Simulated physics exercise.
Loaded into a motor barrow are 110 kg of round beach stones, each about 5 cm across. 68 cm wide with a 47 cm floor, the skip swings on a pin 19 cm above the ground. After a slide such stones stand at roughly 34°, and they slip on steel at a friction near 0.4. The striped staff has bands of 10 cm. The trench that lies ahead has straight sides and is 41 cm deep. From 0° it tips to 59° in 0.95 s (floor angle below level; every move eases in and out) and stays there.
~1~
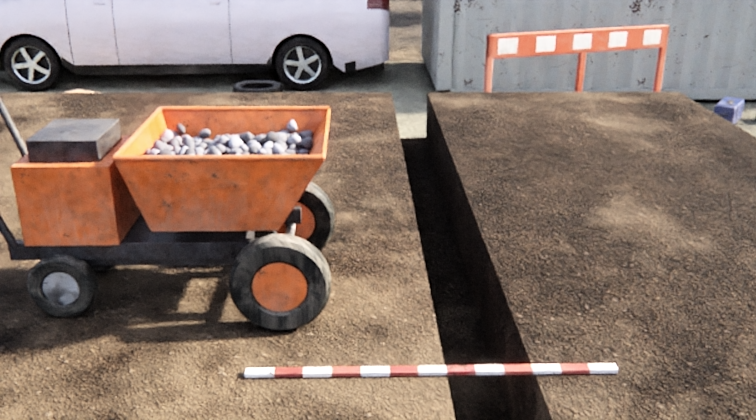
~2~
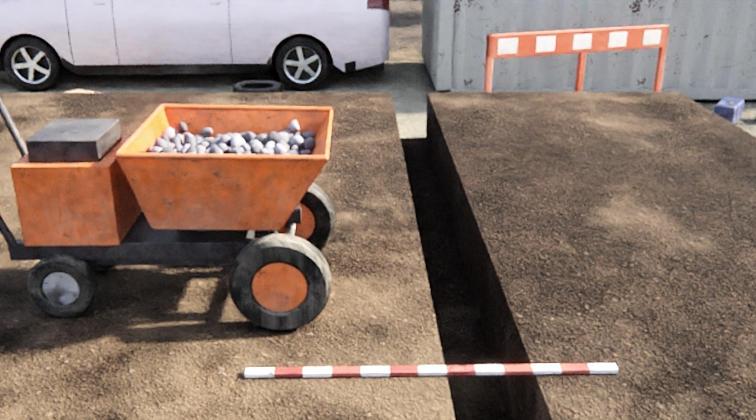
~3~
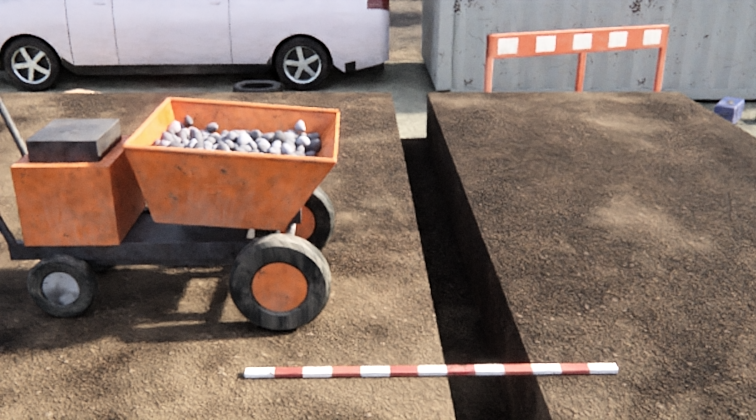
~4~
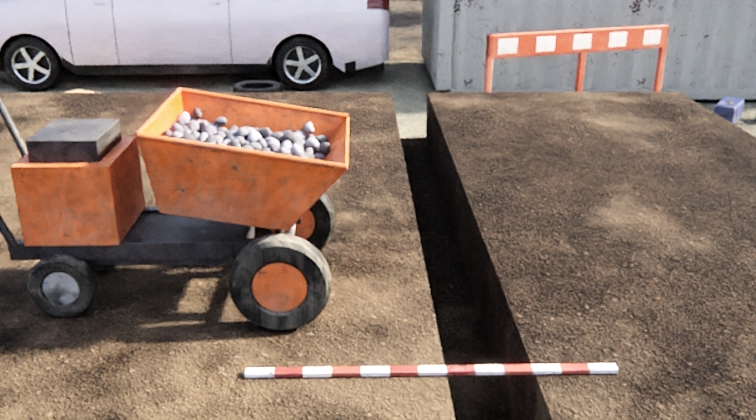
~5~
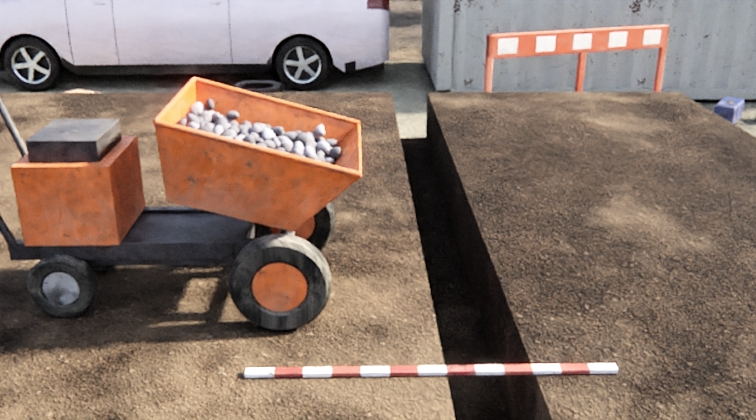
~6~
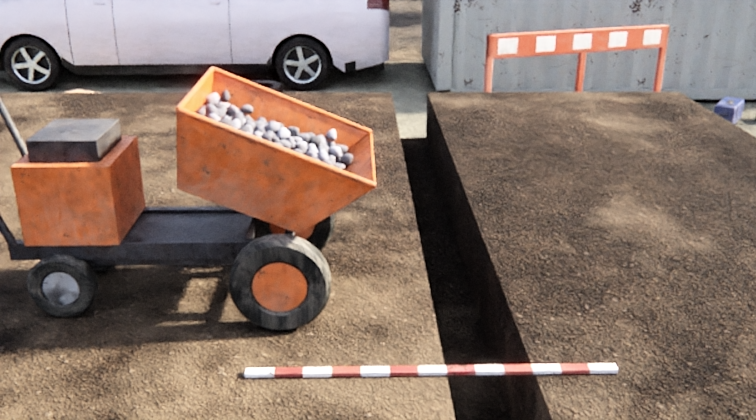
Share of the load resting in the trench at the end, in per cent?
53 per cent.
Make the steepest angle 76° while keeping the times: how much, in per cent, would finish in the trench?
Trench share: Approx. 100%.
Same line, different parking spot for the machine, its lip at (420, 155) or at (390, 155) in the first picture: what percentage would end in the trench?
About 10 per cent from the first spot, about 30 from the second.
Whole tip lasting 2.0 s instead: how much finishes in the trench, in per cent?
Estimate: About 50 %.
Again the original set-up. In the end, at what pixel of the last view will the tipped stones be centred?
The stones end up centred near (466, 360).
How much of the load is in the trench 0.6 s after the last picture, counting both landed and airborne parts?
Some 10 per cent.
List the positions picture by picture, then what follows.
In the first picture, the skip is at 0°, its lip at (324, 158); the top of the load is at (245, 139).
In the second picture, the skip is at 1°, its lip at (327, 159); the top of the load is at (238, 141).
In the third picture, lip at (335, 162), floor tilted 4°, highest stones at (203, 135).
In the fourth picture, the skip is at 9°, its lip at (347, 167); the top of the load is at (196, 127).
In the fifth picture, the skip is at 16°, its lip at (361, 175); the top of the load is at (200, 117).
In the sixth picture, lip at (375, 186), floor tilted 23°, highest stones at (214, 106).
Then, 0.3 s after the last picture the floor is at 50°, 100 % in the skip; the foremost stones are at (388, 202).
Then, 0.6 s after the last picture the floor is at 59°, 88 % in the skip, 2 % short of the trench, 10 % in the trench; the foremost stones are at (477, 295).
Then, 1.0 s after the last picture the floor is at 59°, 62 % in the skip, 2 % short of the trench, 34 % in the trench, 1 % past the trench; the foremost stones are at (553, 300).
Then, 2.9 s after the last picture the floor is at 59°, 46 % in the skip, 53 % in the trench, 1 % past the trench; the foremost stones are at (621, 305).
